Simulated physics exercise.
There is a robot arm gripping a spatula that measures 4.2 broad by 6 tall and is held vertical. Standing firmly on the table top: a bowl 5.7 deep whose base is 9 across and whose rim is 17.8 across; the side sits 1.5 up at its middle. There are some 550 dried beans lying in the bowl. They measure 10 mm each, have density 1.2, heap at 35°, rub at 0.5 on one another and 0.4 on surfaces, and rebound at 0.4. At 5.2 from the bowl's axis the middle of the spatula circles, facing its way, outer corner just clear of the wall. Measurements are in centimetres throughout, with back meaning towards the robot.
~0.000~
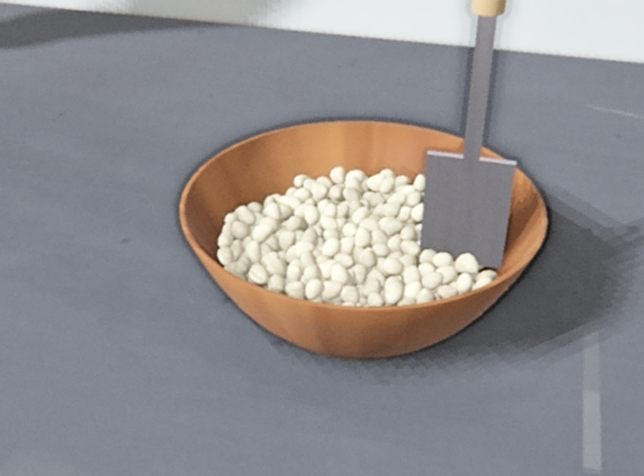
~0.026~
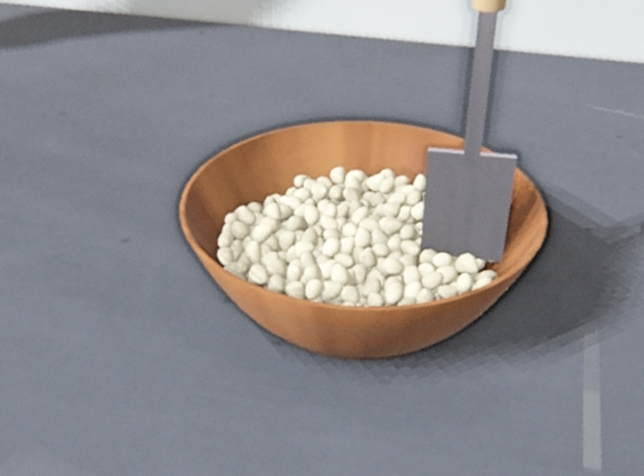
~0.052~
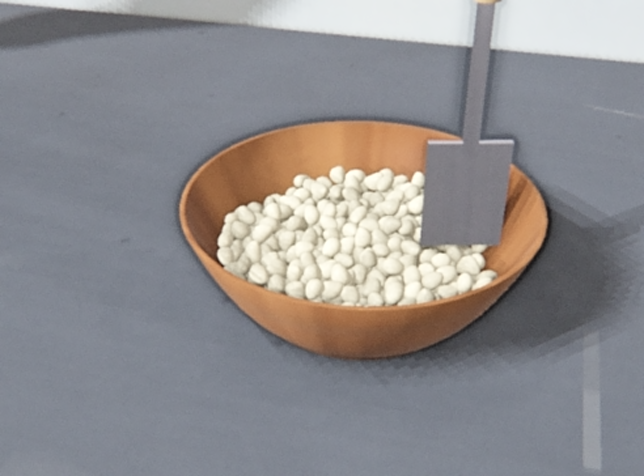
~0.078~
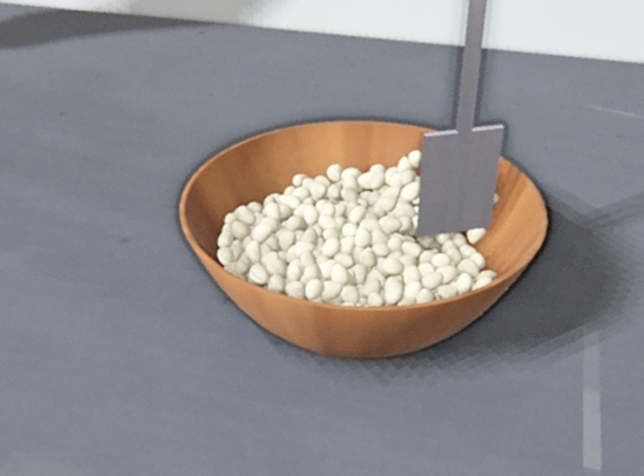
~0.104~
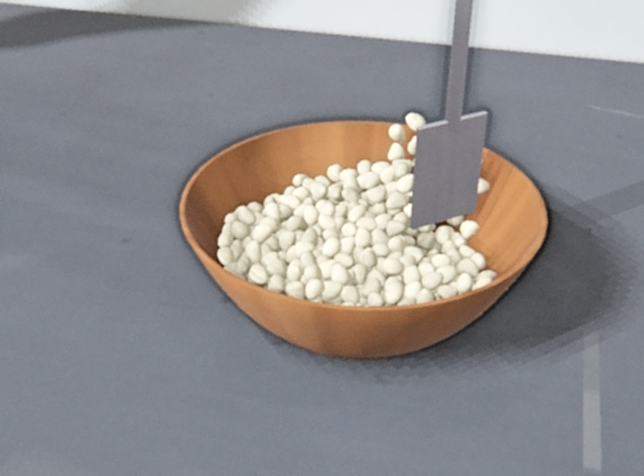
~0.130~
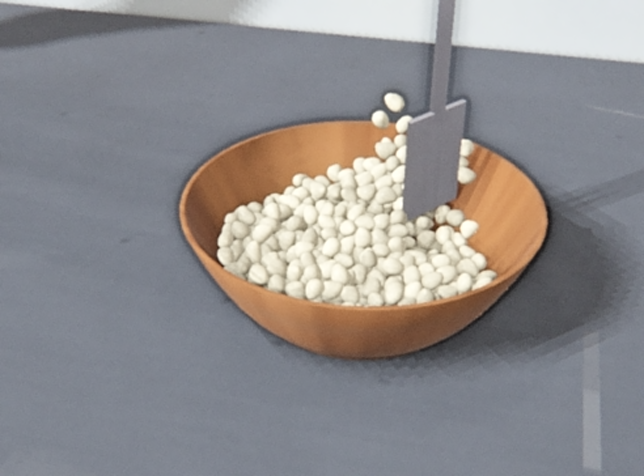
A grey spatula with a pale wooden handle, upright at the right side of a brown bowl, starts to sweep slowly through a heap of off-white beans. The bowl stays put on a blue-grey tabletop, seen from above at an angle by a still camera. The blade moves left and towards the back, turning edge-on, while beans pile up around it and a few rise above the heap.
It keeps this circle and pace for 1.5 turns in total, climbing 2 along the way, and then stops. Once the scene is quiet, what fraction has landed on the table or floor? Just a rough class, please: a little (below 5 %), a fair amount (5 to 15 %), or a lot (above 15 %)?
A fair amount.
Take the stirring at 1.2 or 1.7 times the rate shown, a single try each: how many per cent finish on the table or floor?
I'd expect near 15 per cent, then near 20 per cent.
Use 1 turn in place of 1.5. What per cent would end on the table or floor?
It would be around 5 per cent.
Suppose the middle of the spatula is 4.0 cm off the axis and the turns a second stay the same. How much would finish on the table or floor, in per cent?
That would make it around 15 percent.
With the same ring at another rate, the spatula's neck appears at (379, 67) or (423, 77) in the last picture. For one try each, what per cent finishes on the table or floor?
About 20 per cent, then about 10 per cent.
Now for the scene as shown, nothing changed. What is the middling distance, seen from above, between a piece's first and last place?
Roughly 0 cm.
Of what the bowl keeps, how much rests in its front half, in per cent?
I'd put it near 50 per cent.
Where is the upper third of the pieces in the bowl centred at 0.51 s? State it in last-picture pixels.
That third sits centred at about (332, 280).
After 0.51 s, 245° round, highest piece 8 above the table; 517 in the bowl, 23 on the table or floor, 11 in flight or on the tool.
After 0.88 s, 75° round, highest piece 6 above the table; 493 in the bowl, 58 on the table or floor.
After 1.27 s, 180° round, highest piece 5 above the table; 493 in the bowl, 58 on the table or floor.
After 1.97 s, 180° round, highest piece 5 above the table; 493 in the bowl, 58 on the table or floor.
At rest, 493 in the bowl, 58 on the table or floor. That is 11 % on the table or floor.
